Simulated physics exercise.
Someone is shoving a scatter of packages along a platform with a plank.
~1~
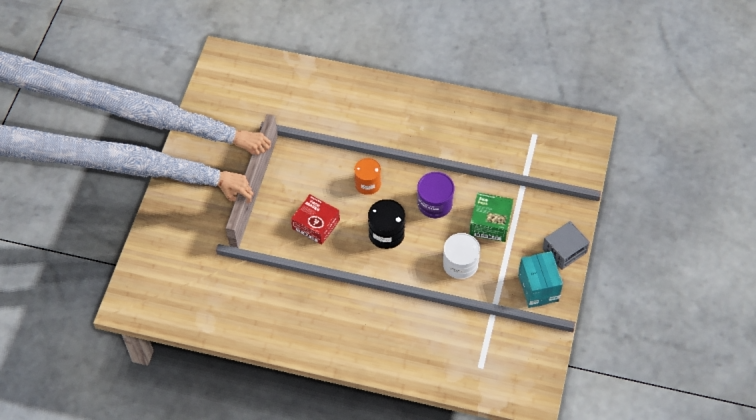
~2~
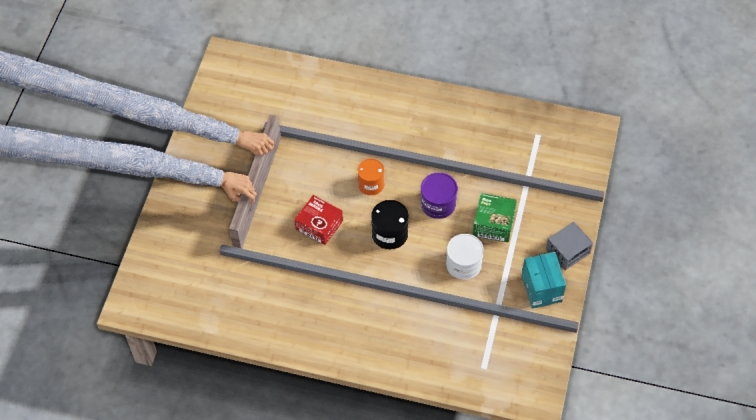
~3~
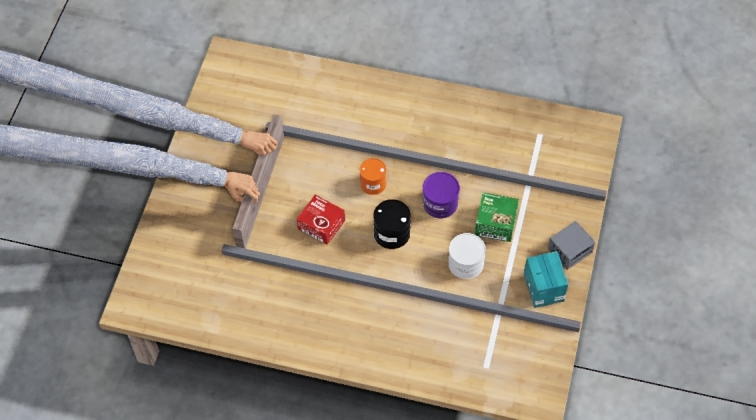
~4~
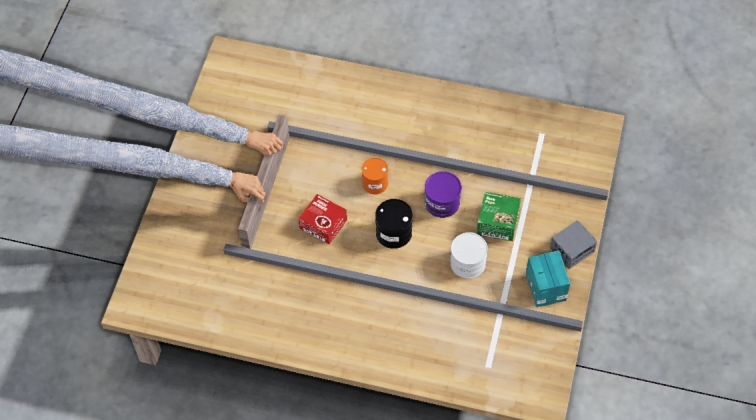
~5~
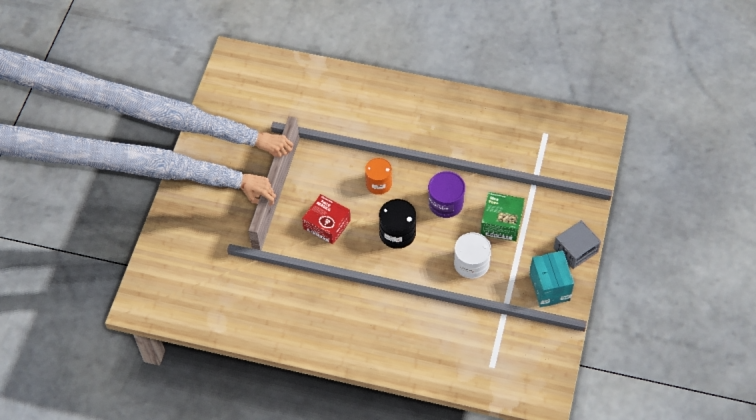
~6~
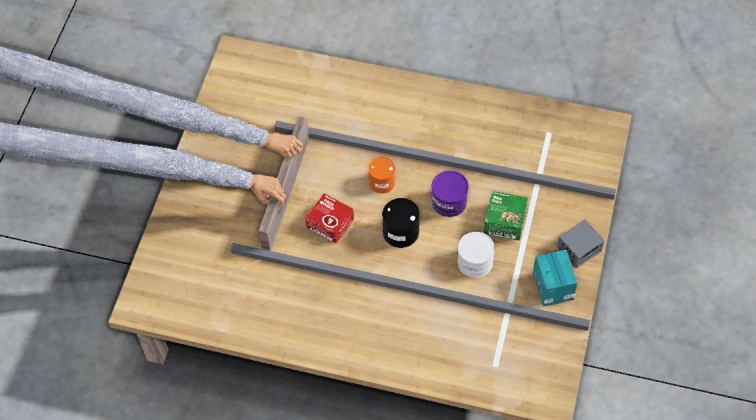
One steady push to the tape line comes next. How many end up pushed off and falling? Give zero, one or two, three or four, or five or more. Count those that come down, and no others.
One or two fall.
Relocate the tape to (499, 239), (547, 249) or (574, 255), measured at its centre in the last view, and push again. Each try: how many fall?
Going through each try, you'd get 1, 2 and 5.
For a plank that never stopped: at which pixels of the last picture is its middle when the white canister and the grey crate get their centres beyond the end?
Roughly (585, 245); for the second one, roughly (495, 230).
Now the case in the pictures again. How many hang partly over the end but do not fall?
The figure is 1.
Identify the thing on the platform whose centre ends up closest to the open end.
The green box is foremost.
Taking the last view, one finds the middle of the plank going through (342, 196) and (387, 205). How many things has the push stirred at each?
That gives 1 for the first and 3 for the second.
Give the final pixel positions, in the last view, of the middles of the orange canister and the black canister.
Positions - first (546, 201), then (576, 258).
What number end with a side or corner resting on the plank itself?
The number is 3.
A little later, none off yet; grey crate at rest near (581, 244); turquoise box at rest near (555, 278); green box at rest near (506, 216).
Next, none off yet; grey crate at rest near (581, 244); turquoise box at rest near (555, 278); green box shifted a little near (525, 222).
When it is over, the number that fall off is one or two; down, grey crate.
